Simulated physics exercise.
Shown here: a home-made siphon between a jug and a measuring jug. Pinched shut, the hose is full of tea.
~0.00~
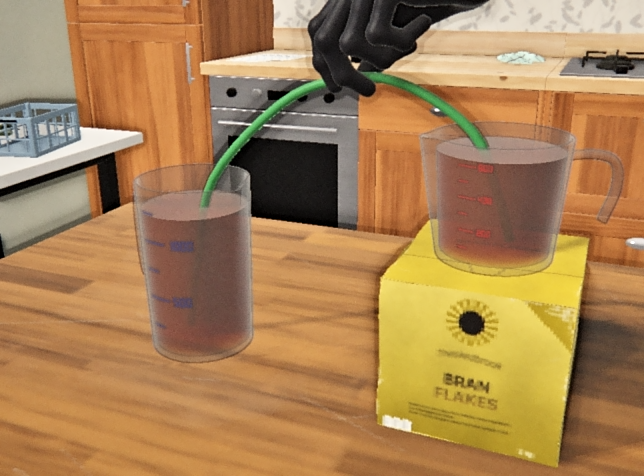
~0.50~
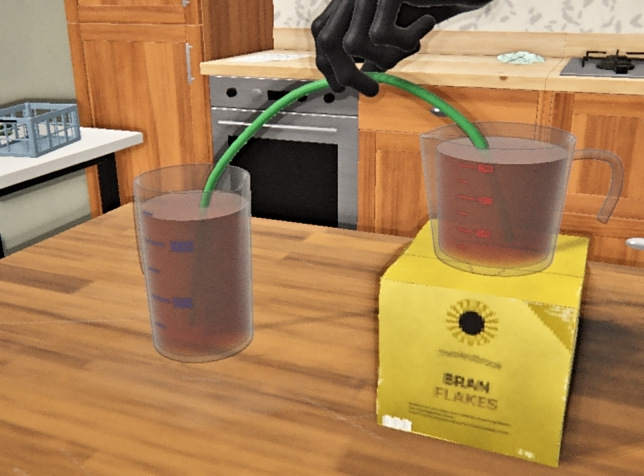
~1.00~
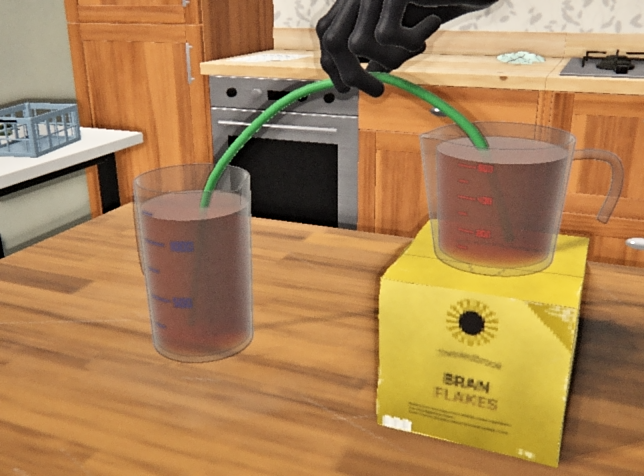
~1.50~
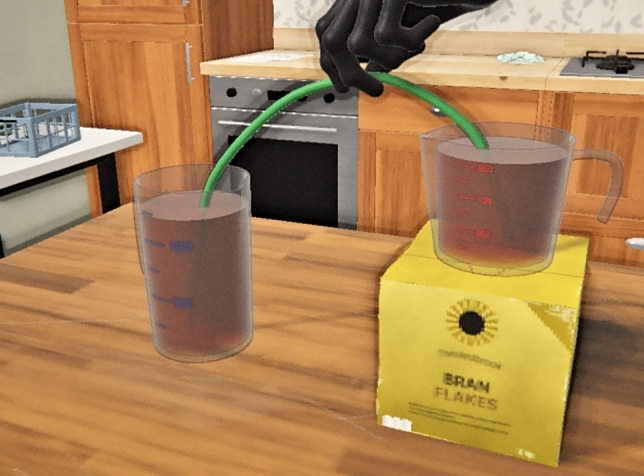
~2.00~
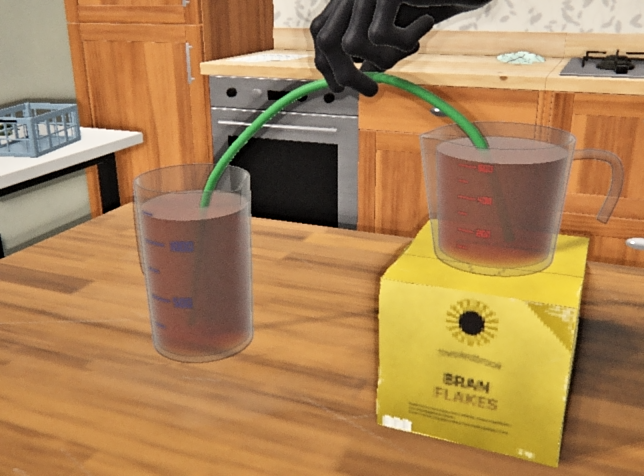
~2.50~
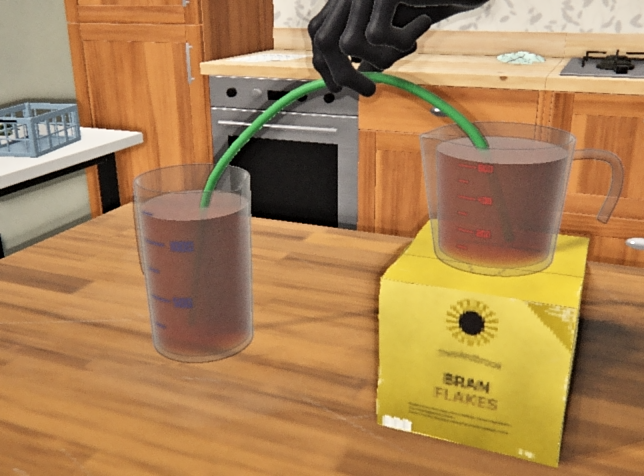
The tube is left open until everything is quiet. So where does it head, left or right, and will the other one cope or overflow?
It flows - heads left, one that fills - overflows.
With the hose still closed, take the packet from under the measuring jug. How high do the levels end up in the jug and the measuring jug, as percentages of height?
55 % and 100 %, in order.
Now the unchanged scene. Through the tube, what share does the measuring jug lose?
Share passed on: Around 65 percent.
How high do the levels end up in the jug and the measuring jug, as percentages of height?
They end up at about 100 and 35 percent of their heights.
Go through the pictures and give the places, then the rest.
In the first frame, still shut; jug (198, 258) about three quarters full, on the top itself; measuring jug (498, 192) nearly full, up on the packet.
In the second frame, the hose is pinched; jug about three quarters full, surface at (194, 204); measuring jug nearly full, surface at (501, 150).
In the third frame, nothing flows; jug (198, 258) about three quarters full; measuring jug (498, 192) nearly full.
In the fourth frame, fingers on the hose; jug about three quarters full, surface at (194, 204); measuring jug nearly full, surface at (501, 150).
In the fifth frame, still shut; jug (198, 258) about three quarters full, on the top itself; measuring jug (498, 192) nearly full, up on the packet.
In the sixth frame, the hose is pinched; jug about three quarters full, surface at (194, 204); measuring jug nearly full, surface at (501, 150).
Around 8.0 s, the jug is nearly full; the measuring jug is about two thirds full.
Around 20.0 s, the jug is full to the brim; the measuring jug is about half full; the lower one has lost some.
Around 45.0 s, the jug is full to the brim; the measuring jug is about a third full; the lower one has lost some; the two surfaces are level.
